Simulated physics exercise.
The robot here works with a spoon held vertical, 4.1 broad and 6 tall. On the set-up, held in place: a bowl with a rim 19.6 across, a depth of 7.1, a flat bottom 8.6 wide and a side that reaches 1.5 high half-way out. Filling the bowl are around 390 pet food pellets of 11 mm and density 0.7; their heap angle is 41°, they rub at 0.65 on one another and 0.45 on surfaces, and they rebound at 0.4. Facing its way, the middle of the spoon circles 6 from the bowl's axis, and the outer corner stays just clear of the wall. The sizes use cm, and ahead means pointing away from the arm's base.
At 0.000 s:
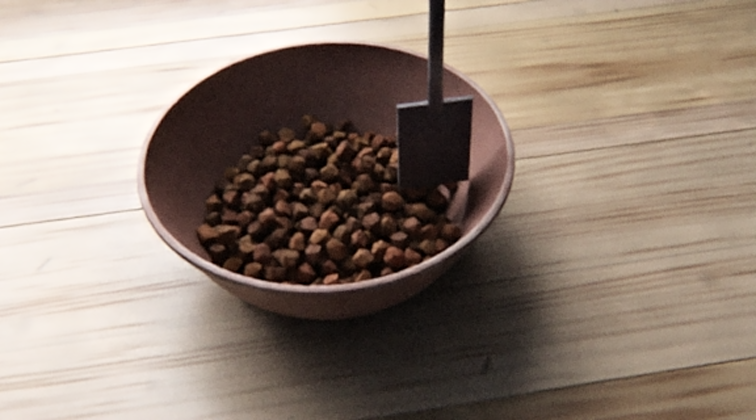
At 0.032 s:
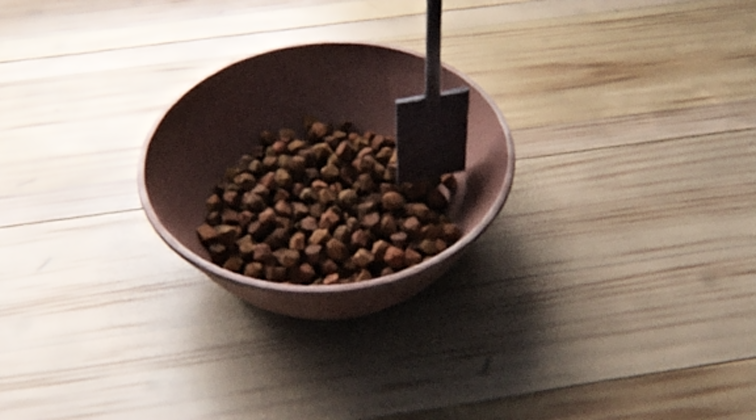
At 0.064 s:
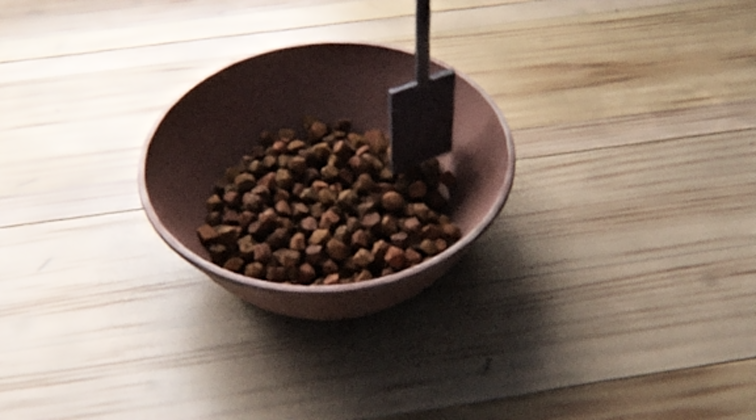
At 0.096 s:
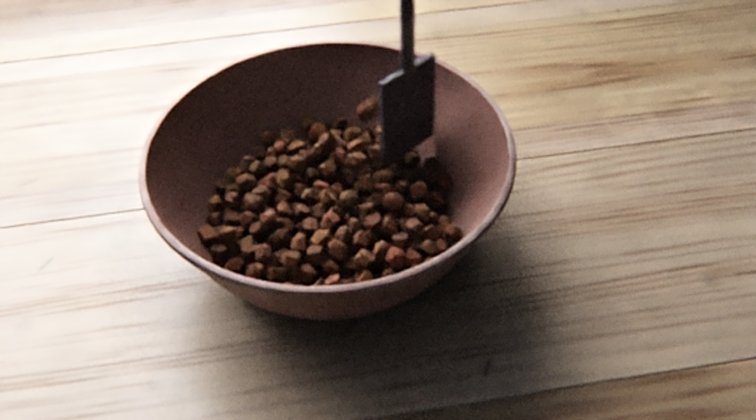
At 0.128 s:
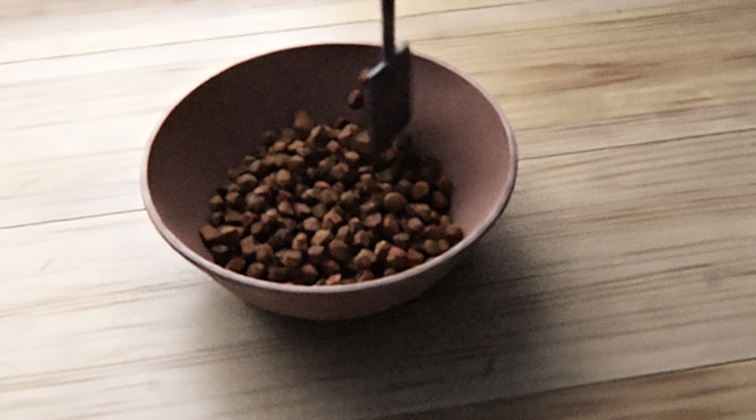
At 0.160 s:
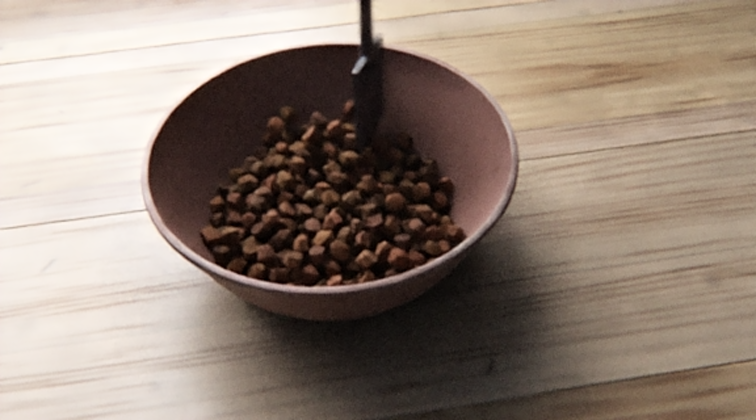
The clip opens on a reddish-brown bowl of small brown chunks on a wooden surface, with a dark, flat-bladed utensil held upright at the right side. The utensil sweeps left along the far side, its blade turning edge-on, and pushes some chunks up into a low mound at the back.
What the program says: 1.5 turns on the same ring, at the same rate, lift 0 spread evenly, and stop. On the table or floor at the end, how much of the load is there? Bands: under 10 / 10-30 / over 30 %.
Under 10 %.
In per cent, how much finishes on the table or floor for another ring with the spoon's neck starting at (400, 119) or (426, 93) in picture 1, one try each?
Near 0 and 10 in a hundred, one try each.
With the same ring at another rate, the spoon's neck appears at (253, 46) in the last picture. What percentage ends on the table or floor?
It comes to around 10 percent.
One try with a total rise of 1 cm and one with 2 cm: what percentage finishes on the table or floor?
First try about 0 per cent, second about 0 per cent.
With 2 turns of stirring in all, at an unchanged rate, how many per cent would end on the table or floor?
Close to 5 in a hundred.
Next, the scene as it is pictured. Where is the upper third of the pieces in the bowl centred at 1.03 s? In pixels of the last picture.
Roughly pixel (318, 149).
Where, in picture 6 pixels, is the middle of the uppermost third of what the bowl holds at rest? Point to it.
Roughly pixel (292, 236).
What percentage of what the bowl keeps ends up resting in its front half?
Roughly 60 per cent.
By 0.60 s, 249° round, highest piece 8 above the table; 393 in the bowl, 1 on the table or floor.
By 1.03 s, 77° round, highest piece 9 above the table; 379 in the bowl, 11 on the table or floor, 4 in flight or on the tool.
By 1.45 s, 180° round, highest piece 7 above the table; 373 in the bowl, 21 on the table or floor.
By 2.15 s, 180° round, highest piece 6 above the table; 373 in the bowl, 21 on the table or floor.
Final count, 373 in the bowl, 21 on the table or floor. That is 5 % on the table or floor.
